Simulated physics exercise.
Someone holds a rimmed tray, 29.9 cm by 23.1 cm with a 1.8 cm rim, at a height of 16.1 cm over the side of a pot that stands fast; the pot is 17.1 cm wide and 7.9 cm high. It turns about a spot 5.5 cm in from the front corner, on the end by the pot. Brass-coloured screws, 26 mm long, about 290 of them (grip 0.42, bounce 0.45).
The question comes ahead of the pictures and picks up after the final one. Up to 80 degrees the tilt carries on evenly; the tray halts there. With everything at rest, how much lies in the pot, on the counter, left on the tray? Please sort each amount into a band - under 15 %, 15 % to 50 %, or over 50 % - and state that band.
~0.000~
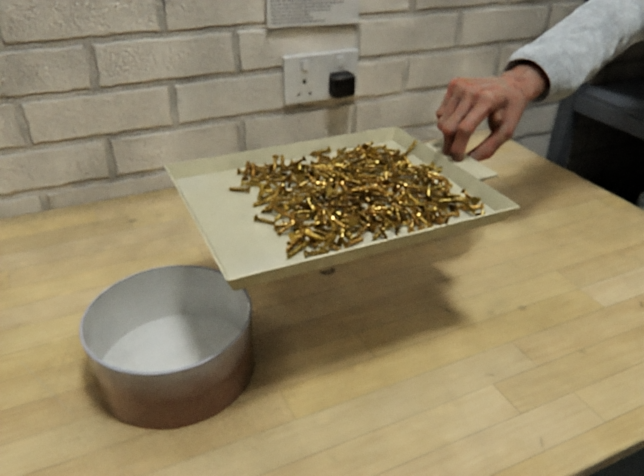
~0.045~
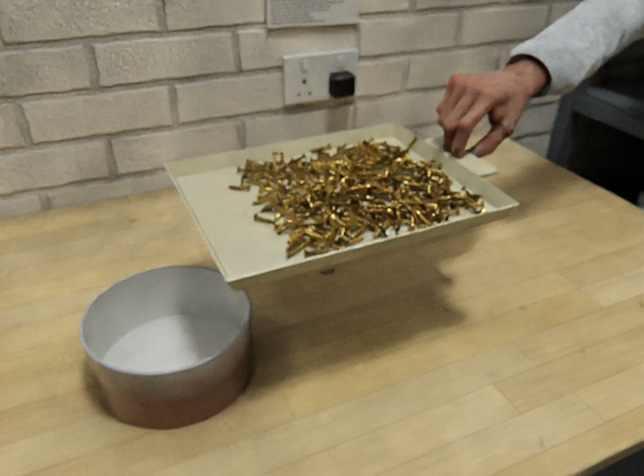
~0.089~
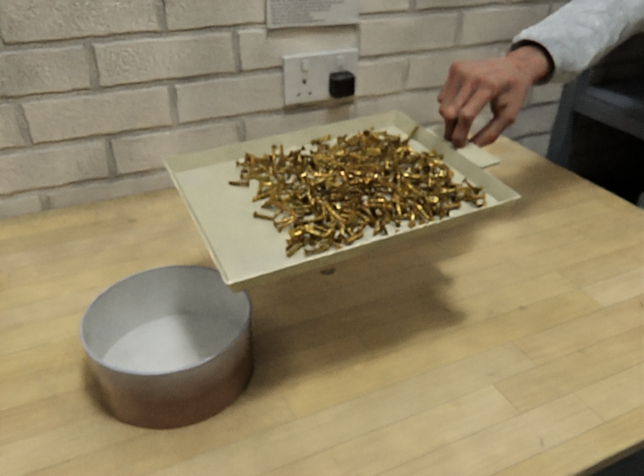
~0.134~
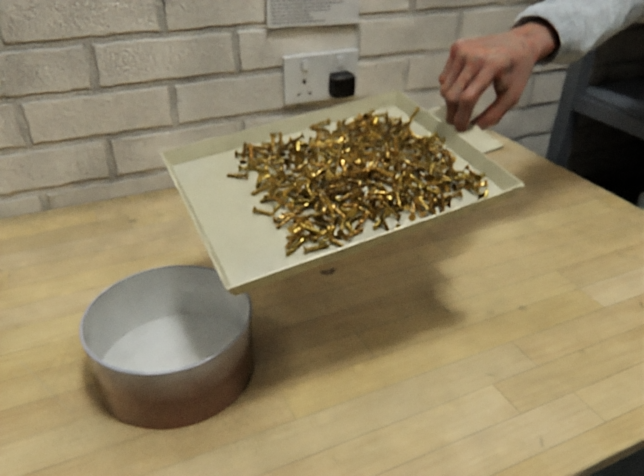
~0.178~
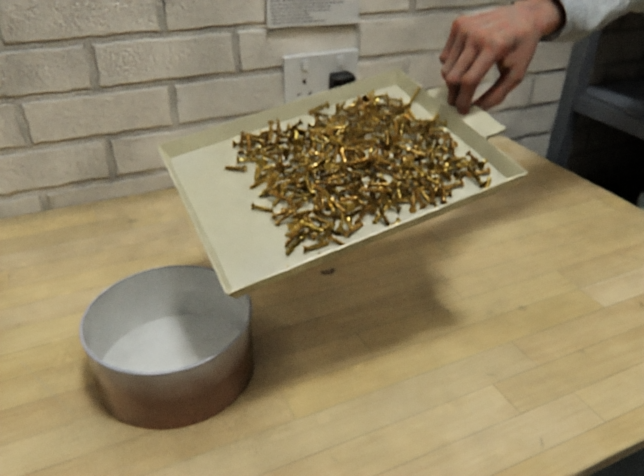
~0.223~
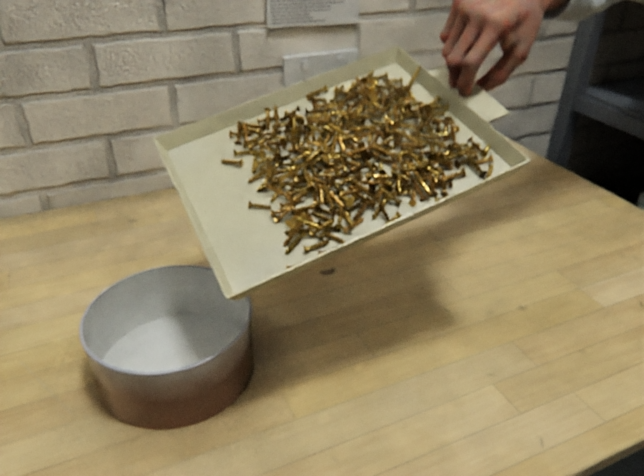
Pot: Under 15 %; counter: Over 50 %; tray: Under 15 %.
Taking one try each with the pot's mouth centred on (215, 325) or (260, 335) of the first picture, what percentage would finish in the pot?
I'd say close to 30 percent for the first spot and 45 percent for the second.
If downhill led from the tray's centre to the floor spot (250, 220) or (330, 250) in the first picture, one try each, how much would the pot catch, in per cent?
About 55 and 0 per cent.
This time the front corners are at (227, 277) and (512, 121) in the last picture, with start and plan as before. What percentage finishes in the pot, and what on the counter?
Pot 70 % / counter 30 %.
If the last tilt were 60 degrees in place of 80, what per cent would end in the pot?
Around 5 %, I reckon.
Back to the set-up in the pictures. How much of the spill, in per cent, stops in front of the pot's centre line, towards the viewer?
About 100 percent of the spill.
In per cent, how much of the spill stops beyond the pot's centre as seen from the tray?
That works out to about 60 percent.
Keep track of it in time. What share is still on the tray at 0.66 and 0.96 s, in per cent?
75 then 0.
Then, at 0.49 s, tilt 50 degrees; the tray holds 100 %, the pot 0 %.
After 0.66 s, tilt 70 degrees; the tray holds 75 %, the pot 0 %.
After 0.96 s, tilt 80 degrees; the tray holds 0 %, the pot 5 %.
At rest (1.9 s), pot 5 %, counter 95 %, tray 0 %.
